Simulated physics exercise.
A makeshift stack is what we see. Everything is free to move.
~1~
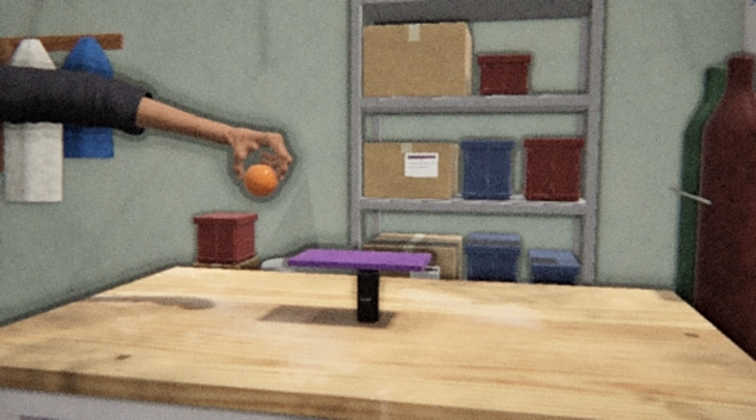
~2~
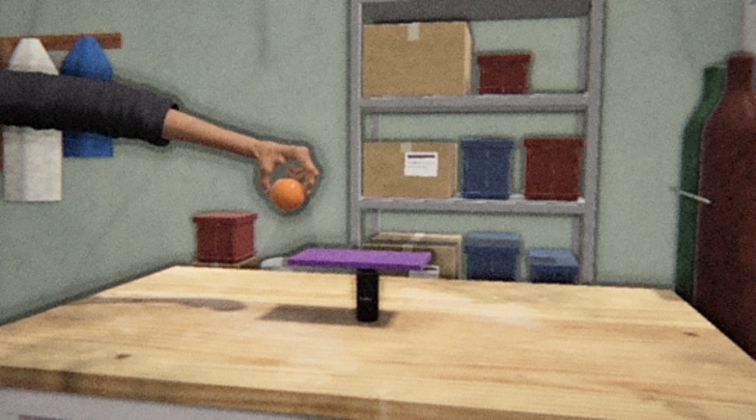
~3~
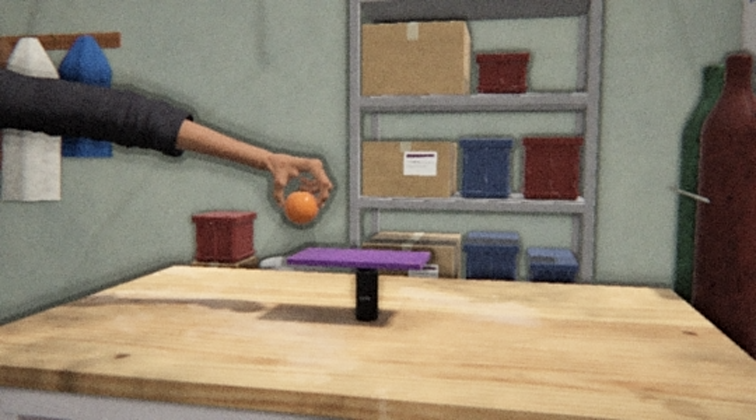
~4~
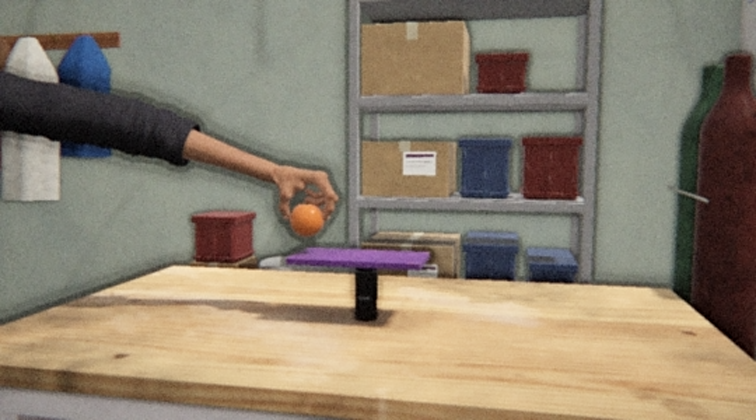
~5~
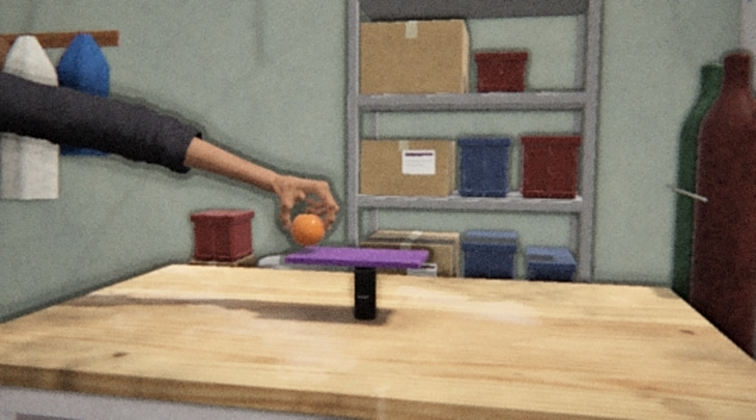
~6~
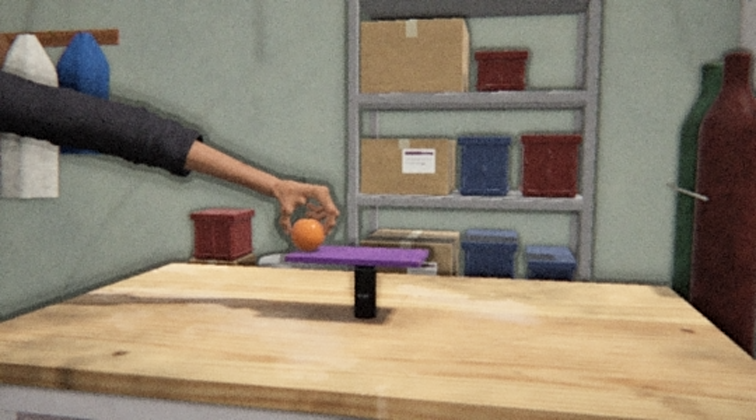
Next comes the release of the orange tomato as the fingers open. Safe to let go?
It does not stay steady.
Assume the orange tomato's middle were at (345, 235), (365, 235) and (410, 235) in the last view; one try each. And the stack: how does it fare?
Try 1: Topples; try 2: Stands; try 3: Topples.
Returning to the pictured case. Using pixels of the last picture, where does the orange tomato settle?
At about (287, 296).
Then, 0.30 s later than the last frame, orange tomato now fallen; purple board tilted by 49°.
Then, 0.60 s later than the last frame, purple board tilted by 54°; black shaker tilted by 12°.
Then, 0.80 s later than the last frame, black shaker and purple board now fallen.
Then, 0.90 s later than the last frame, things are still on the move.
When it is over, fallen, black shaker, orange tomato and purple board. End places, in pixels of the last picture, orange tomato near (287, 296). The stack loses its balance.
